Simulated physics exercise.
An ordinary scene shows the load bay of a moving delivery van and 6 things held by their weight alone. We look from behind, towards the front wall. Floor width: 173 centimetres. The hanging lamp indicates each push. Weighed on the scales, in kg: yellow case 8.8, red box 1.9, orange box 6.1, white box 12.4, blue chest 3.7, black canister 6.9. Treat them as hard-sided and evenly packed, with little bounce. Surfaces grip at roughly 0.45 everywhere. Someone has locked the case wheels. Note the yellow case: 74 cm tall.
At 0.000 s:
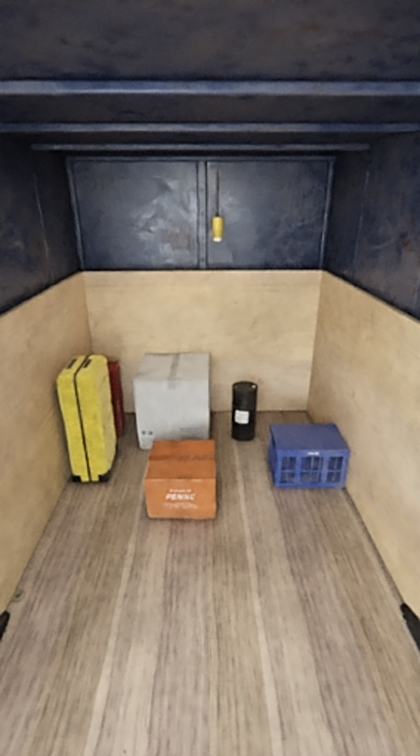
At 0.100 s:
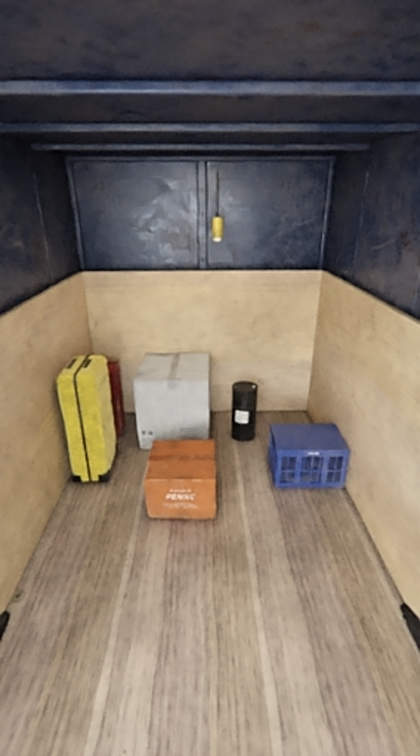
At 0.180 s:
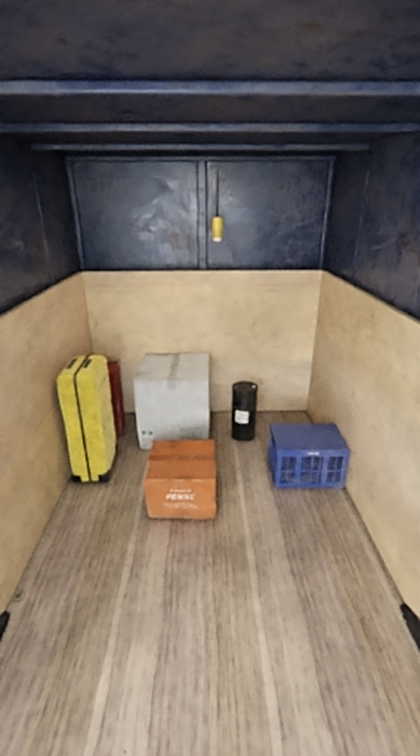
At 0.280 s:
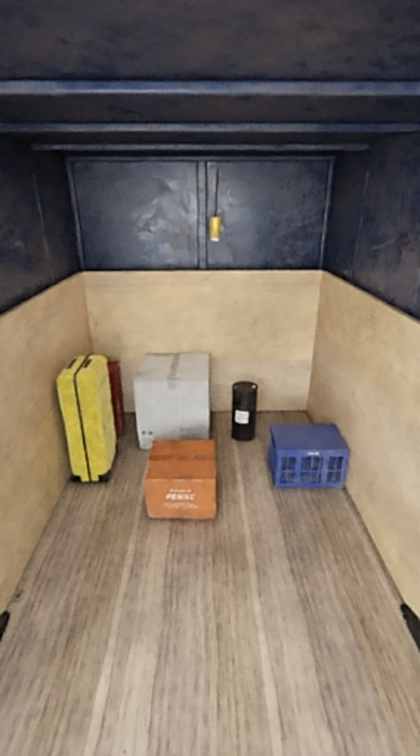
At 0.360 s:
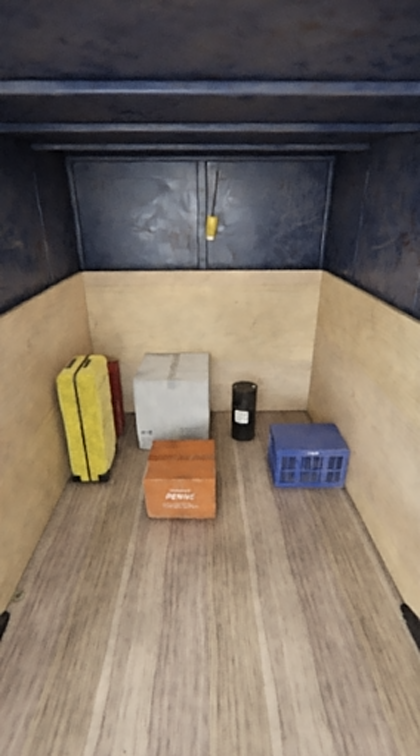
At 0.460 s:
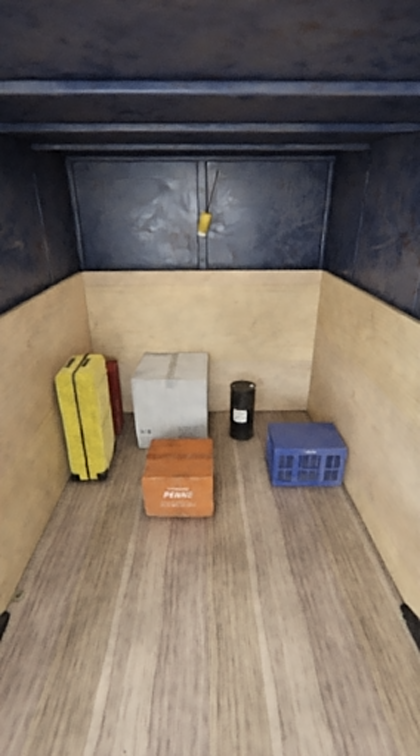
A yellow lamp hanging at the front of a wood-lined cargo space swung to the left, while the yellow case stayed upright and the boxes, blue chest and black canister barely shifted.
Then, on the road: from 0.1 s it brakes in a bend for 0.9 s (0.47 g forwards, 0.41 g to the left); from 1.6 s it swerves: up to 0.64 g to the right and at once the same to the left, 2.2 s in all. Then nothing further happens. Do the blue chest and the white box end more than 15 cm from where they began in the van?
The blue chest clears the limit; the white box stays within the limit.
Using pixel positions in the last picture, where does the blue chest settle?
It comes to a stop close to (261, 431).
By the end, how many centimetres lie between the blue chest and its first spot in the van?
38 cm.
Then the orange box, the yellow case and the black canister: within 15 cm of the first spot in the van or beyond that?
Here is how it goes: The orange box moves off; next, the yellow case remains near its start; last, the black canister moves off.
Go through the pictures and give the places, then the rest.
The first frame shows no push; blue chest (306, 454); white box (176, 399).
The second frame shows no push; orange box (183, 477); black canister (244, 411).
The third frame shows push 0.15 g forwards, 0.13 g left; yellow case (90, 418).
The fourth frame shows push 0.34 g forwards, 0.30 g left; orange box (183, 477); black canister (244, 411).
The fifth frame shows push 0.47 g forwards, 0.41 g left; yellow case (90, 418).
The sixth frame shows push 0.47 g forwards, 0.41 g left; blue chest (303, 453) slid 2 cm; white box (174, 398) slid 2 cm.
After 0.86 s, push 0.26 g forwards, 0.23 g left; blue chest slid 26 cm near (275, 438); white box slid 5 cm near (171, 397); orange box slid 26 cm.
After 2.36 s, push 0.40 g right; blue chest slid 34 cm near (271, 431); white box slid 4 cm near (179, 397); black canister leaning 25°.
After 3.26 s, push 0.63 g left; blue chest slid 32 cm near (274, 431); white box slid 10 cm near (190, 398); black canister on its side.
At rest (4.4 s), tipped over in the van, black canister; not toppled but over 15 cm from the start, orange box and blue chest; the other 3 in place, give or take 15 cm. In the last view, blue chest near (261, 431), white box near (177, 398).
